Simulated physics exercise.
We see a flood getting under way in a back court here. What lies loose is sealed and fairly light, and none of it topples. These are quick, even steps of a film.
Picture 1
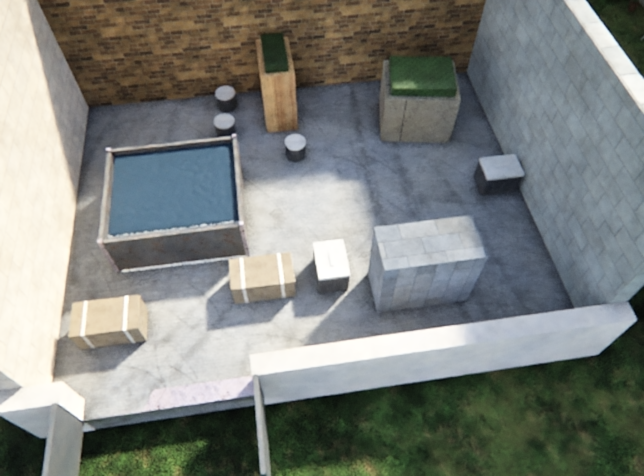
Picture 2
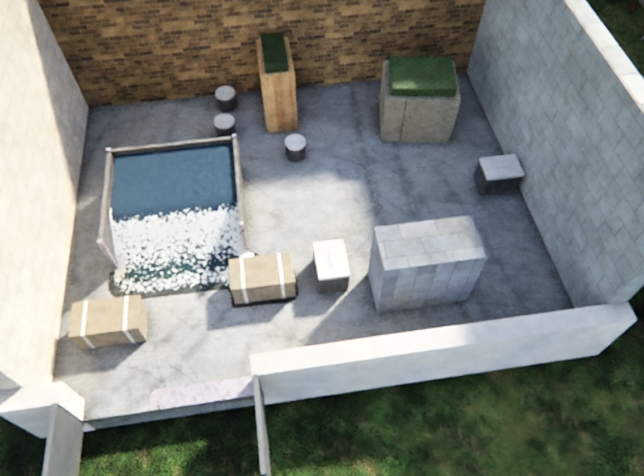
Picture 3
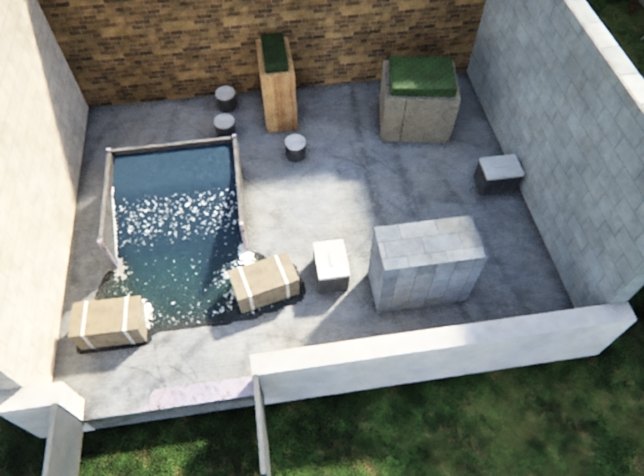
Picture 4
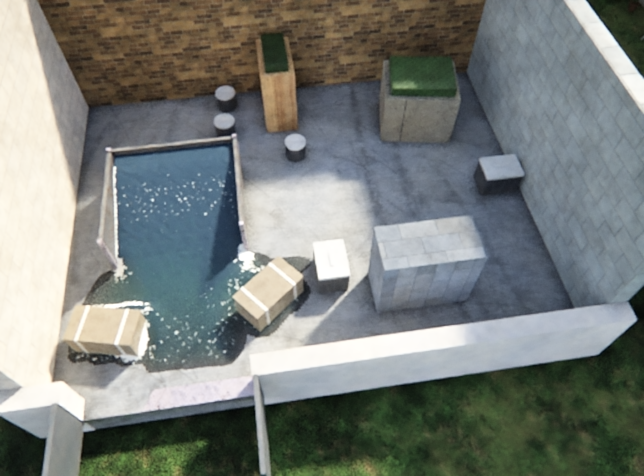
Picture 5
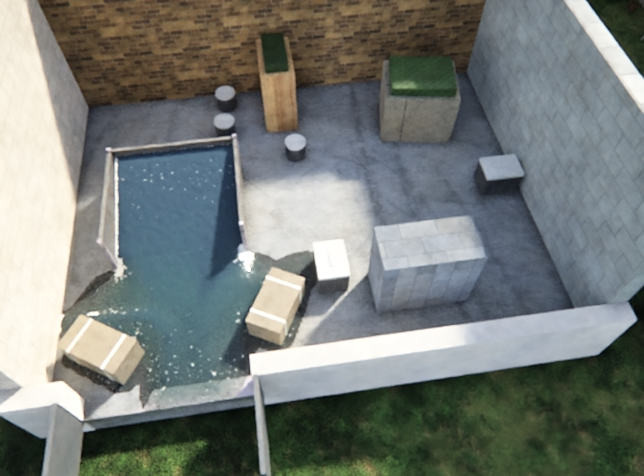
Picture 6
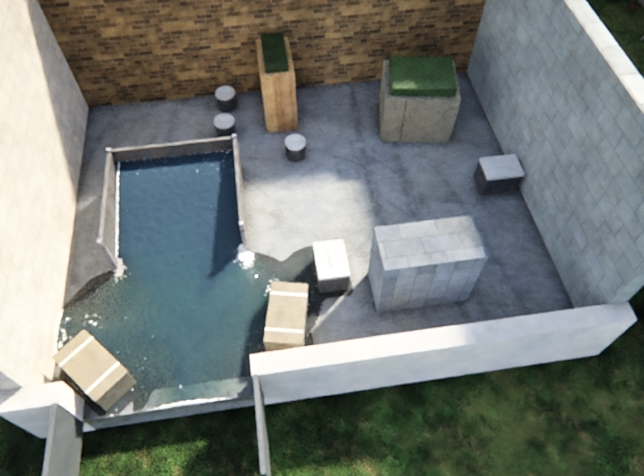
Walled back court with water pouring from an open-fronted tank, spreading across the paving and pushing two strapped tan trunks apart.
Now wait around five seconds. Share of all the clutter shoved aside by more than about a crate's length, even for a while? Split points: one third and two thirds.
Band: Below one third.
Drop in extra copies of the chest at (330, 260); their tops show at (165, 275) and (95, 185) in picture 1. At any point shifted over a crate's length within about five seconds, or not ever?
Taking the two as listed, the first reached the mark and the second stopped before it.
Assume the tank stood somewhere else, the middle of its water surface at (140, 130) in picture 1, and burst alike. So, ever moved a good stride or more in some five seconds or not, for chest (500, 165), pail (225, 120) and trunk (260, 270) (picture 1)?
Object by object, in turn: Lingered near its place, lingered near its place, travelled a good distance.
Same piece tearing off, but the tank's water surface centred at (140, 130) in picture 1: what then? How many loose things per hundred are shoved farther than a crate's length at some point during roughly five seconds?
Near 20 in a hundred.
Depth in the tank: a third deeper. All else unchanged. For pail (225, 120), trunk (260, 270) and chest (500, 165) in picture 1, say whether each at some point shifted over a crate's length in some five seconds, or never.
Taking them as listed - a shorter distance for the first, the full distance for the second, a shorter distance for the third.
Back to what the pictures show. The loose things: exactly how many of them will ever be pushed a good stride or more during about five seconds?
I make it 2 in total.
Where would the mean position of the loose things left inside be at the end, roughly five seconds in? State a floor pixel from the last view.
(338, 174).
A moment on, 2 of 8 are well off their spots; 1 afloat.
Next, 2 of 8 are well off their spots; 1 afloat.
Later, 2 of 8 are well off their spots; 1 afloat.
In the end, 2 of 8 are well off their spots, and 2 have been at some point; 0 afloat.
